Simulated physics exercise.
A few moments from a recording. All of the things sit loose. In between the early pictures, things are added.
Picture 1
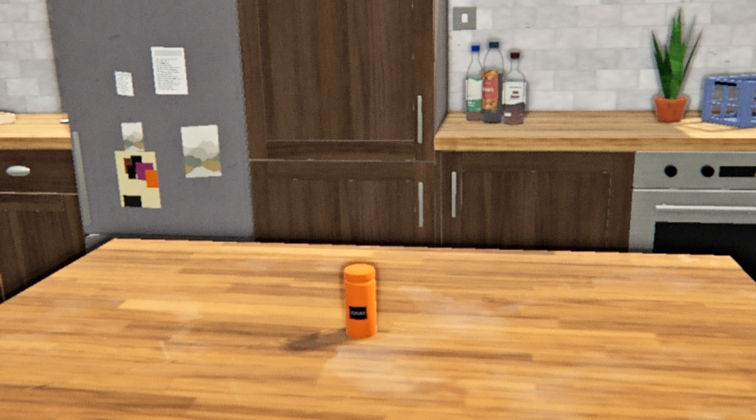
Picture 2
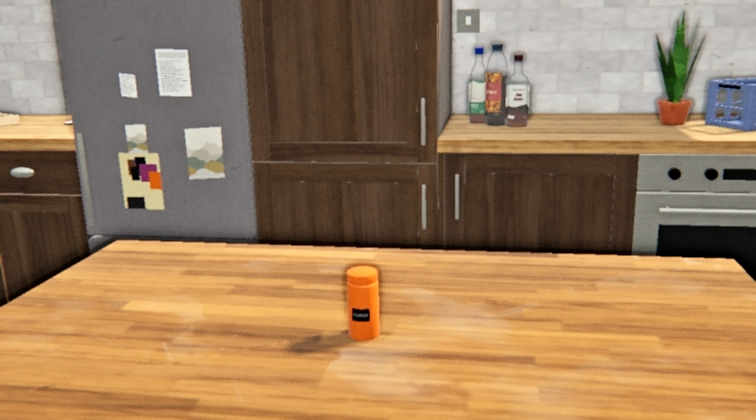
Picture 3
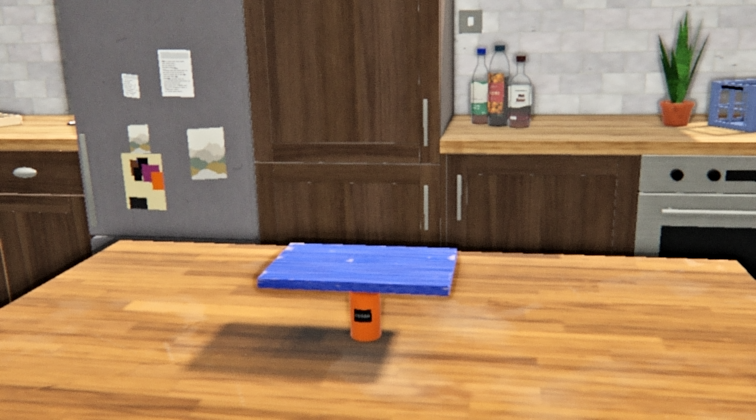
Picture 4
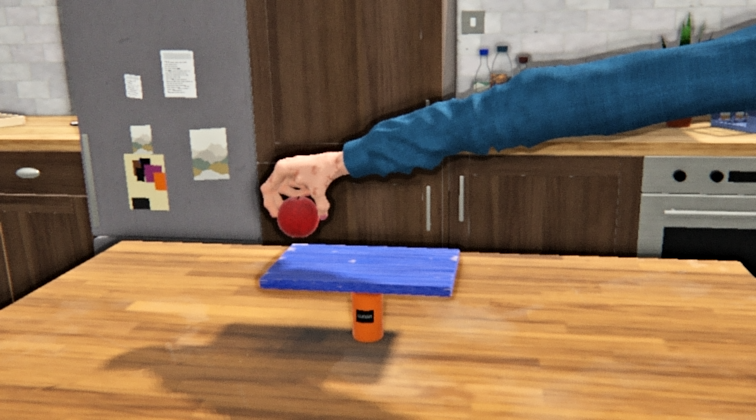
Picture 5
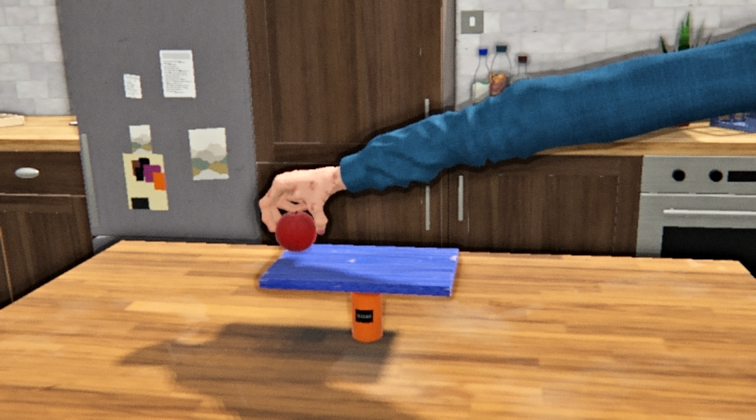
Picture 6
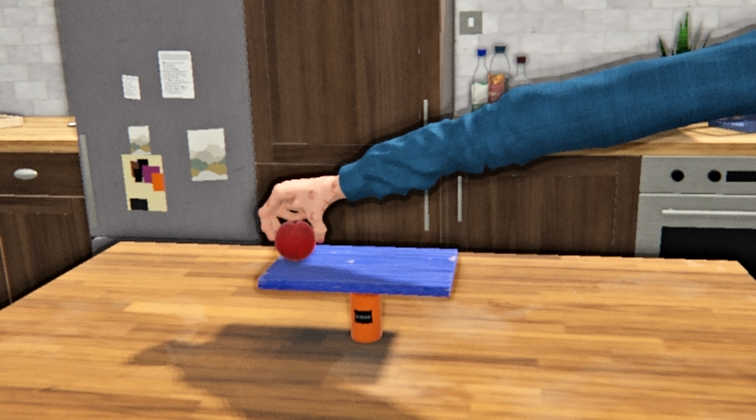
A blue board appeared on top of a small orange bottle on a wooden counter, then a hand in a blue sleeve lowered a red apple onto the board's left side.
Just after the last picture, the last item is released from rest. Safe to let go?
The stack does not carry the load.
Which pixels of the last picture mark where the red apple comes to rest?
I'd say around (225, 309) in the last view.
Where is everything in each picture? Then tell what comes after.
In the first picture, the last thing is not in view yet.
In the second picture, the last thing is not in view yet.
In the third picture, the last thing is not in view yet; blue board (362, 267).
In the fourth picture, coming down; red apple (298, 217); blue board (364, 268).
In the fifth picture, coming down; red apple (296, 231); blue board (364, 267).
In the sixth picture, in place under the hand; red apple (296, 240); blue board (363, 268).
Then, 0.50 s later than the last frame, red apple now fallen; blue board tilted by 50°.
Then, 0.80 s later than the last frame, blue board tilted by 35°.
When it is over, fallen, blue board and red apple; orange shaker as before. End places, in pixels of the last picture, red apple near (225, 309). The stack gives way.
